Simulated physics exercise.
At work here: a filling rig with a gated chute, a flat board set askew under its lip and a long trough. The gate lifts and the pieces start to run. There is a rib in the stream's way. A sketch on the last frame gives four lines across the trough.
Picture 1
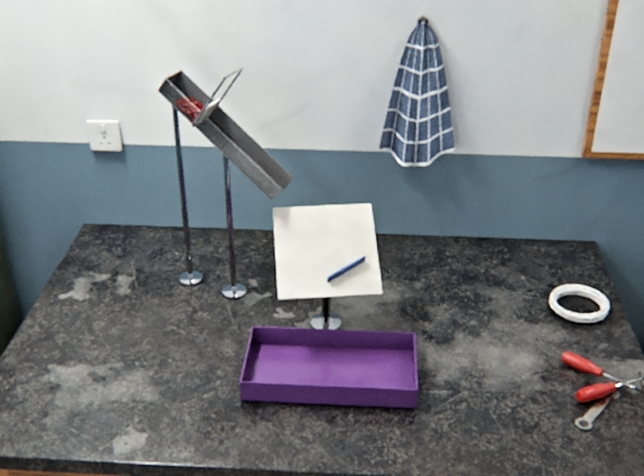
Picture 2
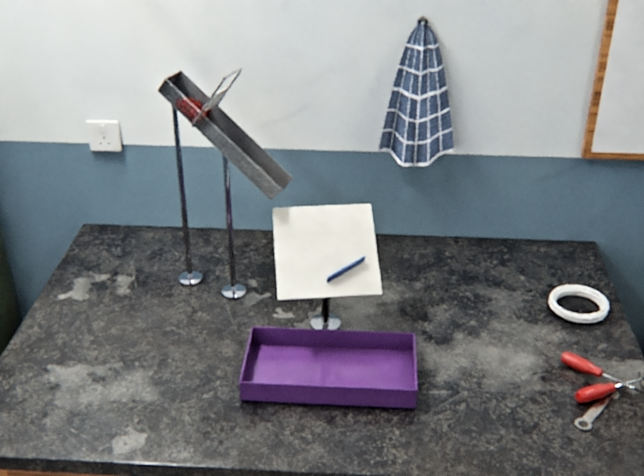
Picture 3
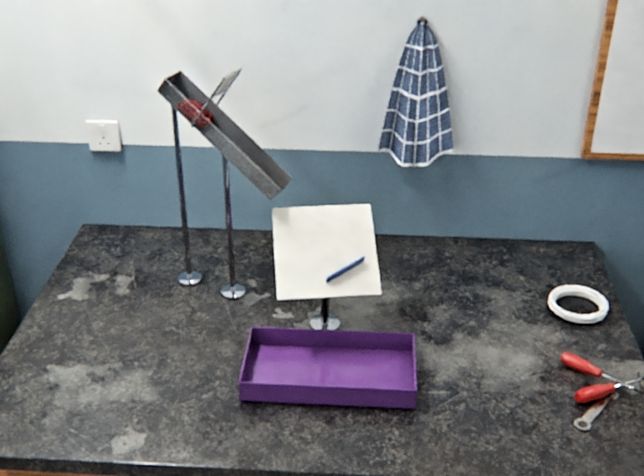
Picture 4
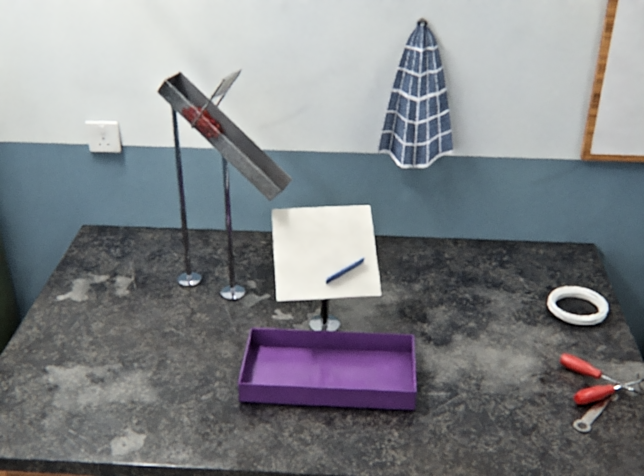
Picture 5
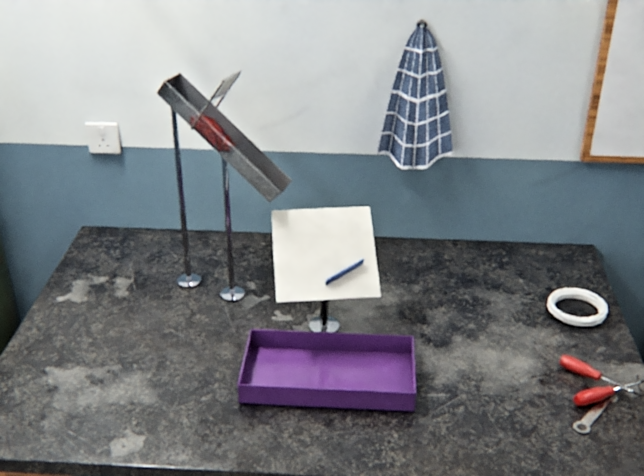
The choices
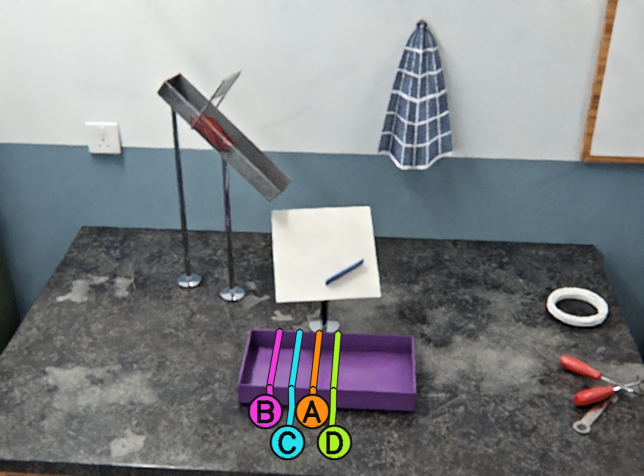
On a dark worktop, a gate lifts and red kidney beans slide down a chute.
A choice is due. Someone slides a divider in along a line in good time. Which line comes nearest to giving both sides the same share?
It is A.
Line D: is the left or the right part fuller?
More lands on the left.
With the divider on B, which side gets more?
The right side.
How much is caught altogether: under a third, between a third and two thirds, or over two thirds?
About that: Between a third and two thirds.
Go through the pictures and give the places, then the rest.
In the first frame, load behind the gate near (196, 108), kidney beans; lip of the chute near (278, 194), sloping fairly steeply.
In the second frame, middle of the board near (326, 250), tilted fairly steeply; middle of its low edge near (330, 296); of its high edge near (322, 206).
In the third frame, front corners of the trough near (239, 382) and (416, 390), empty; front of the load near (212, 120).
In the fourth frame, middle of the load near (205, 120); its front near (216, 134), close to a quarter of the way to the lip; rib from (365, 257) to (327, 279).
In the fifth frame, middle of the load near (211, 133); its front near (229, 149), close to a third of the way to the lip.
On the marked copy, line A crosses the front rim at (313, 388); line B crosses the front rim at (269, 386); line C crosses the front rim at (291, 387); line D crosses the front rim at (333, 389).
With A, of what is caught, close to half on the left of the divider, close to half on the right.
With B, of what is caught, none at all on the left of the divider, the whole lot on the right.
With C, of what is caught, a small share on the left of the divider, all but a few on the right.
With D, of what is caught, all but a few on the left of the divider, a small share on the right.
